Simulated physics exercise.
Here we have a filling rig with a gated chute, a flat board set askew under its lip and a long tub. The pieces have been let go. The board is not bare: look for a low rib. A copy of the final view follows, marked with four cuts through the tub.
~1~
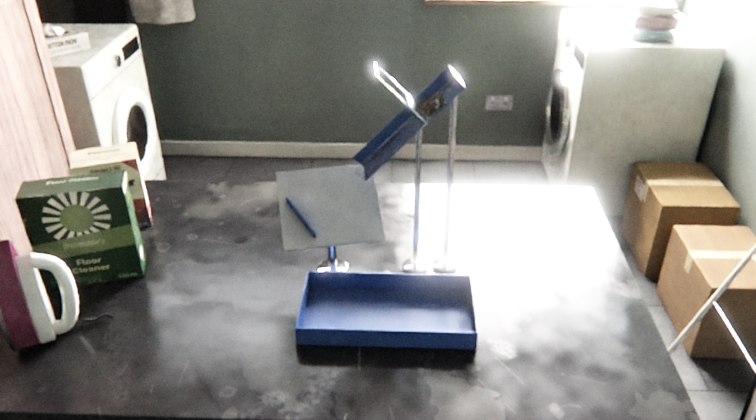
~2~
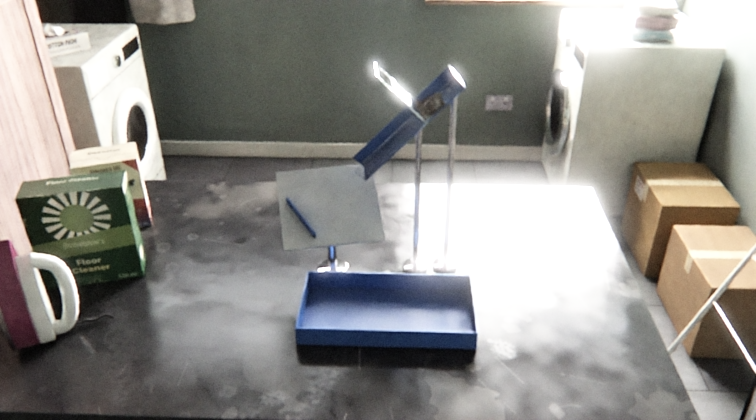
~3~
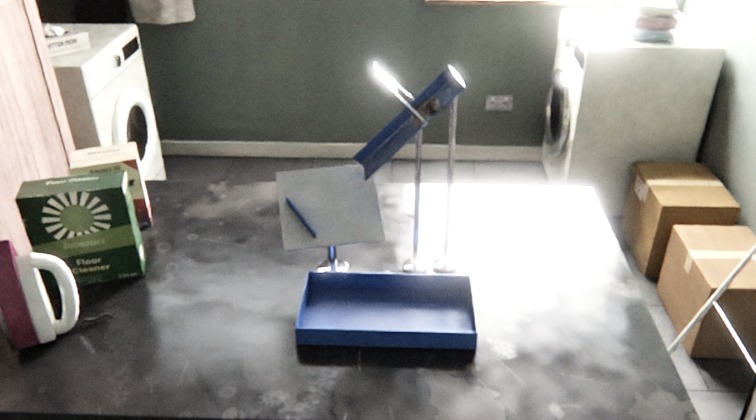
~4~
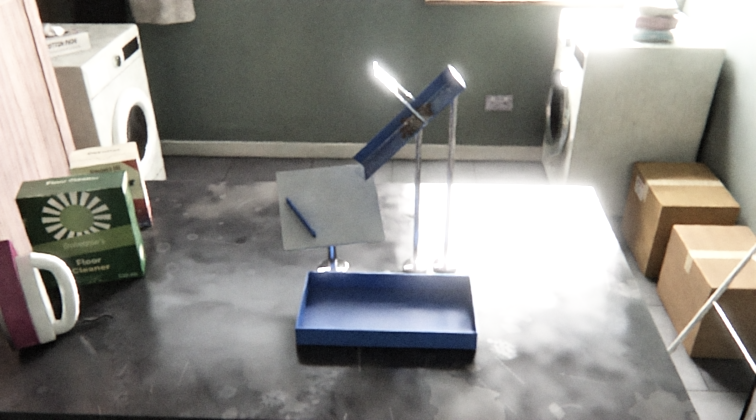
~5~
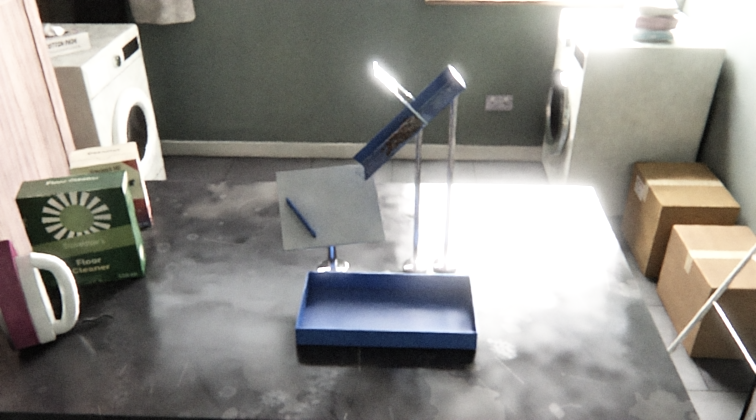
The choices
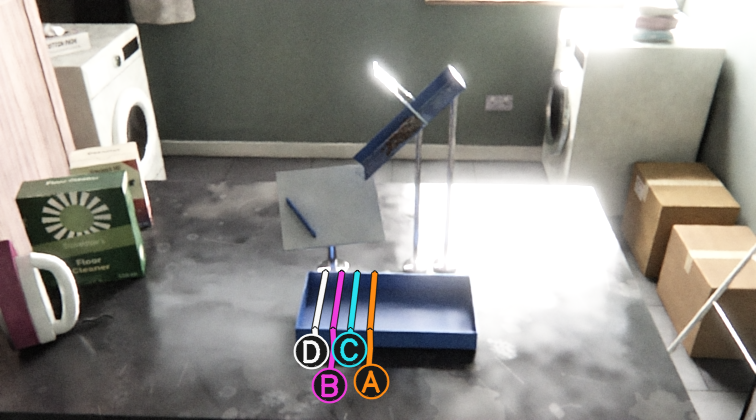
In a utility room with white washing machines, a blue chute stands on a dark tabletop above a tilted pale board and an empty blue tub. A small brownish load sits high in the chute, then slides down and left along it, nearing the lip, while everything else stays still.
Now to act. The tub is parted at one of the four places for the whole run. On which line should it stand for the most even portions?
It is B.
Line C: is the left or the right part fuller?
Left.
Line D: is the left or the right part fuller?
The right side.
On the marked copy, line A crosses the front rim at (370, 330); line B crosses the front rim at (333, 329); line C crosses the front rim at (350, 329); line D crosses the front rim at (315, 328).
For line A, of what is caught, nearly all on the left of the divider, a small part on the right.
For line B, of what is caught, about half on the left of the divider, about half on the right.
For line C, of what is caught, most on the left of the divider, a small part on the right.
For line D, of what is caught, a small part on the left of the divider, nearly all on the right.
